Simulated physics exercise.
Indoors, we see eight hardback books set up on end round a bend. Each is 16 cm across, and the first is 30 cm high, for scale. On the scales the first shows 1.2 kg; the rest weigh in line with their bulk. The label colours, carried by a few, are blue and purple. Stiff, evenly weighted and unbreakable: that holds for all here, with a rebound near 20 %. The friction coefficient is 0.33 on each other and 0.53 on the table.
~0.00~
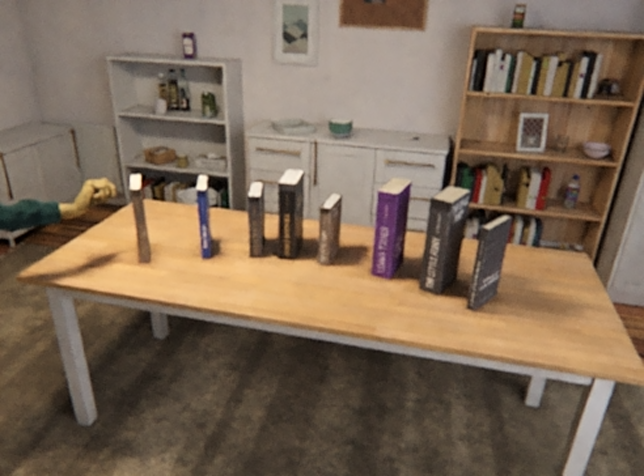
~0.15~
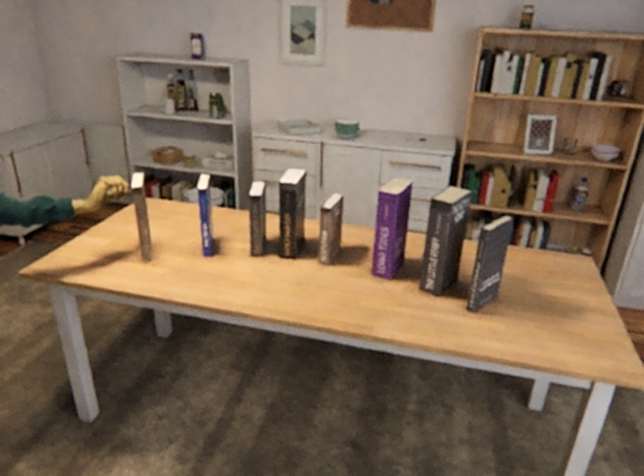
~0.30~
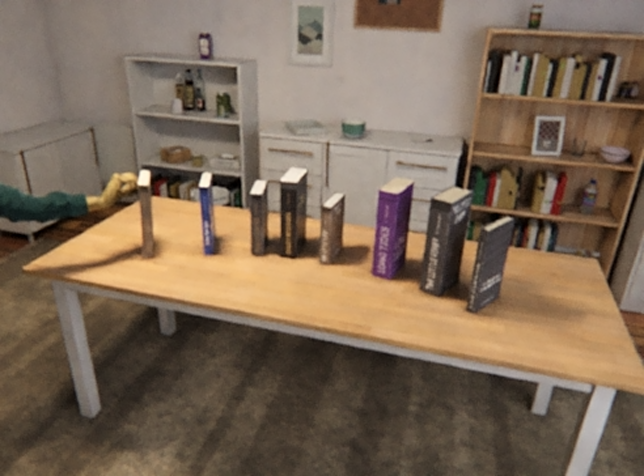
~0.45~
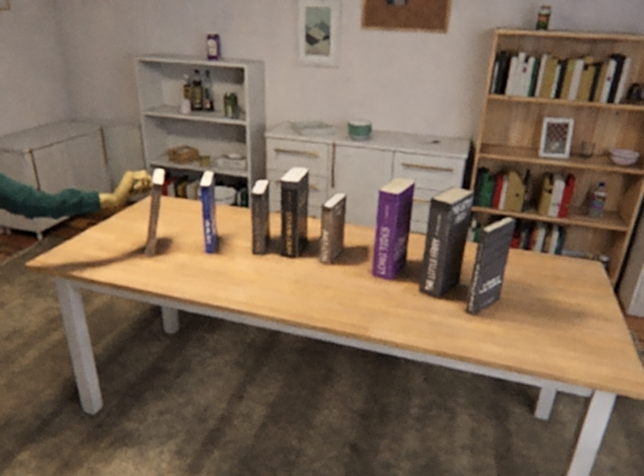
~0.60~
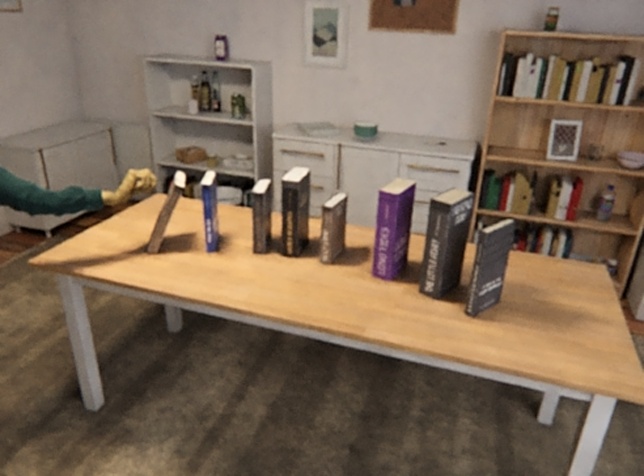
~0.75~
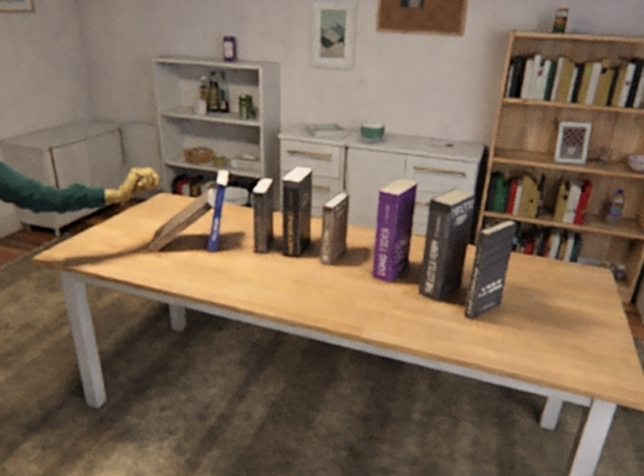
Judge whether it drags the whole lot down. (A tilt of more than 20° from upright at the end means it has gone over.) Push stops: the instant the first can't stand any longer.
The cascade dies out.
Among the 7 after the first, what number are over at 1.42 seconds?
By then, 4.
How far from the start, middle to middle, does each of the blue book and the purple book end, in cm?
So blue shifts 20 cm, while purple shifts 0 cm.
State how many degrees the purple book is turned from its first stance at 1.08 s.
Tilt from start: Approx. 0 degrees.
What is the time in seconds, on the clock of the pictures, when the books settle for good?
Roughly 5.5 s.
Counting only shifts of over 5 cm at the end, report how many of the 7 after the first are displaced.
4.
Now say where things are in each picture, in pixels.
In the first picture (pixels give the middle of a visible side; the camera moves round a little), finger (110, 190) 6 cm from the first book; purple book (384, 237); blue book (204, 225); none of the others has stirred.
Finger (123, 187) 25 mm from the first book; purple book (384, 237), in the second picture.
Finger (136, 184) pushing; purple book (384, 237); none of the others has stirred, in the third picture.
Finger (148, 182) pushing; purple book (384, 237); none of the others has stirred, in the fourth picture.
Finger (151, 180) stopped; purple book (384, 237); none of the others has stirred, in the fifth picture.
Finger (154, 179) stopped; blue book (217, 218) 10° from how it stood; purple book (384, 238); one has shifted, in the sixth picture.
After 1.08 s, 2 of the 7 other books over; blue book 57° from how it stood.
After 1.42 s, 4 of the 7 other books over; blue book 69° from how it stood; purple book 5° from how it stood.
In the end (5.6 s), 4 of the 7 other books over; blue book 69° from how it stood; purple book 36 mm from its place. Three left standing. From the last view, middles, blue book near (250, 227), purple book near (404, 233).
